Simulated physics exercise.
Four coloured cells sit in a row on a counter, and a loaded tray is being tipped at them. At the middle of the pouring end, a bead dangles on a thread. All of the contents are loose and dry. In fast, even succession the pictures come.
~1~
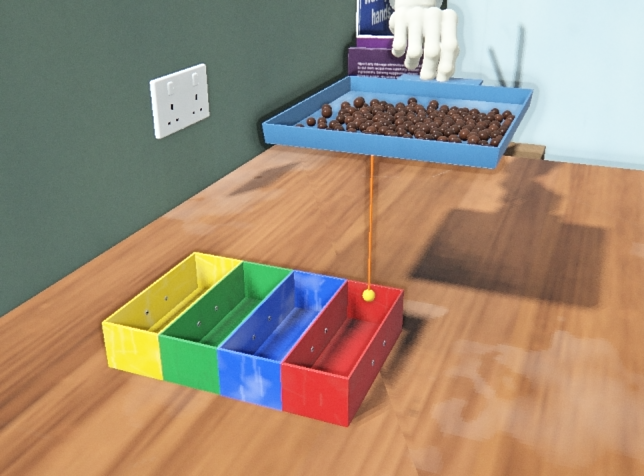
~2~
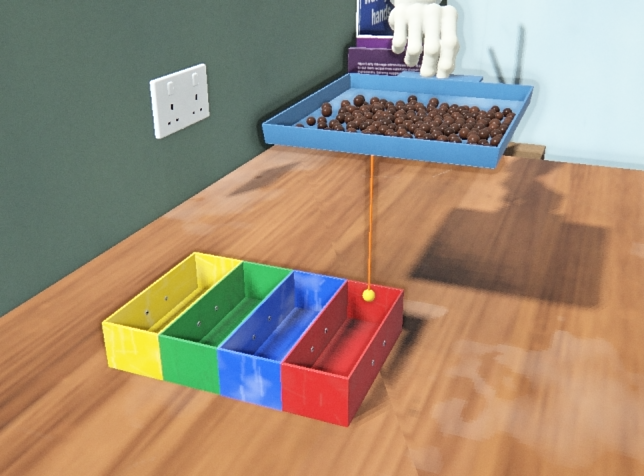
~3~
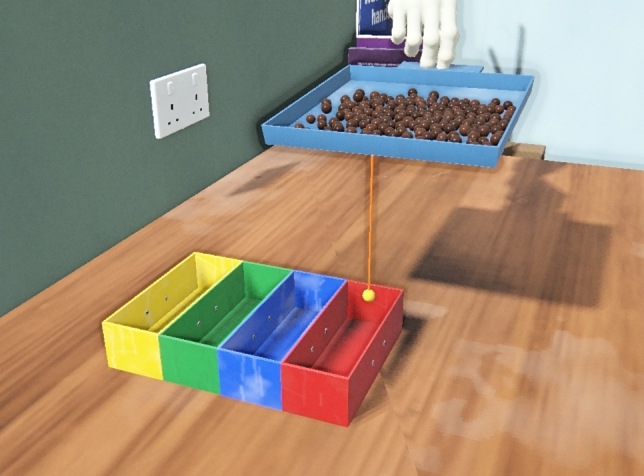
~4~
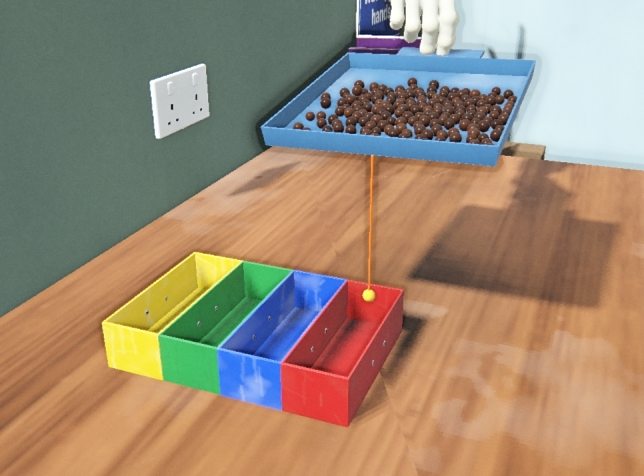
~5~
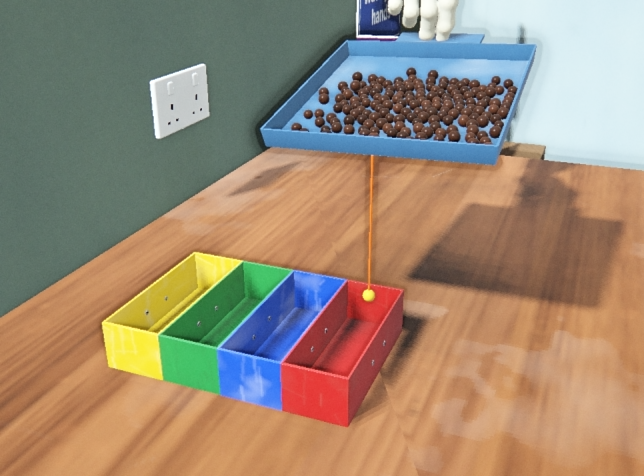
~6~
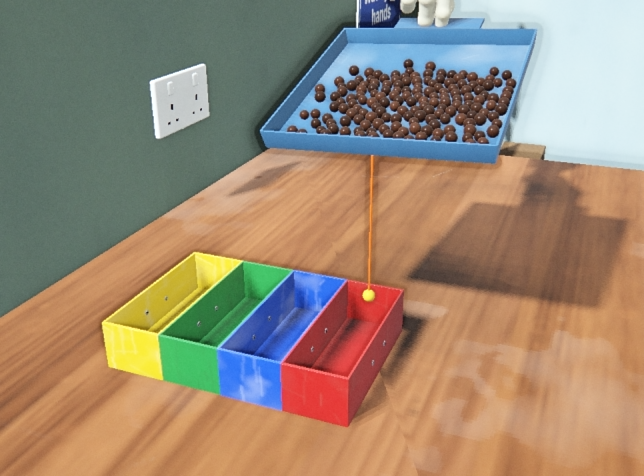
A blue tray of brown balls tilts steadily toward the viewer as a white hand lifts its far side.
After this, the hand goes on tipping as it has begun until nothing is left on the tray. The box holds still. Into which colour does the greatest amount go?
The greatest amount goes into blue.
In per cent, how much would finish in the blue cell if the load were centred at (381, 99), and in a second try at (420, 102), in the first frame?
About 40 %, then about 40 %.
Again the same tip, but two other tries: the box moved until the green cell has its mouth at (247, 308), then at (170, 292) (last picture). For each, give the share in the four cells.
First try: Around 80 percent; second try: Around 50 percent.
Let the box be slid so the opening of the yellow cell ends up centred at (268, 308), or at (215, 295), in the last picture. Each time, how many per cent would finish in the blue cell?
10 and 20 %.
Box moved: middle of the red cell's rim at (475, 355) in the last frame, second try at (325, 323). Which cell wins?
The first time it is yellow; the second time it is that blue cell.
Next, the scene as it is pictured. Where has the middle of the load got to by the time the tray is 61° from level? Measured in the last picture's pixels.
Somewhere near pixel (380, 97).
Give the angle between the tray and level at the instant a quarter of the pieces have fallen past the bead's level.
Angle: Close to 95°.
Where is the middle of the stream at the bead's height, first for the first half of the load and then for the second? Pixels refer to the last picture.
For the early half I get (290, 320), and for the late half (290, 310).
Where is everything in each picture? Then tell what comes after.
The first picture shows corners of the pouring end at (266, 123) and (496, 147), level; middle of the load at (416, 123), chocolate balls; bead on its thread at (369, 295); yellow cell at (133, 346); green cell at (189, 360); blue cell at (250, 375); red cell at (315, 390).
The second picture shows corners of the pouring end at (266, 124) and (496, 147), level; middle of the load at (416, 121).
The third picture shows corners of the pouring end at (265, 125) and (496, 146), tipped barely, lowest at the left corner; middle of the load at (416, 117).
The fourth picture shows corners of the pouring end at (264, 126) and (496, 145), tipped a little, lowest at the left corner; middle of the load at (416, 111).
The fifth picture shows corners of the pouring end at (264, 128) and (495, 145), tipped a little, lowest at the left corner; middle of the load at (415, 105).
The sixth picture shows corners of the pouring end at (263, 130) and (495, 144), tipped clearly, lowest at the left corner; middle of the load at (411, 102), nearly all on the move; yellow cell at (133, 346); green cell at (189, 360); blue cell at (250, 375); red cell at (315, 390).
Soon after the last picture, tray tipped steeply; all on the tray.
A little later, tray tipped past a quarter turn; about a quarter on the tray; about a quarter in the blue cell; a small part in the red cell; a small part in the green cell; a stray few in the yellow cell; about a third falling or outside the box.
Later still, tray tipped past a quarter turn; about a third in the blue cell; a small part in the red cell; a small part in the green cell; a stray few in the yellow cell; about a third falling or outside the box.
By the end, tray tipped past a quarter turn; about a third in the blue cell; a small part in the red cell; a small part in the green cell; a stray few in the yellow cell; about a third outside the box.
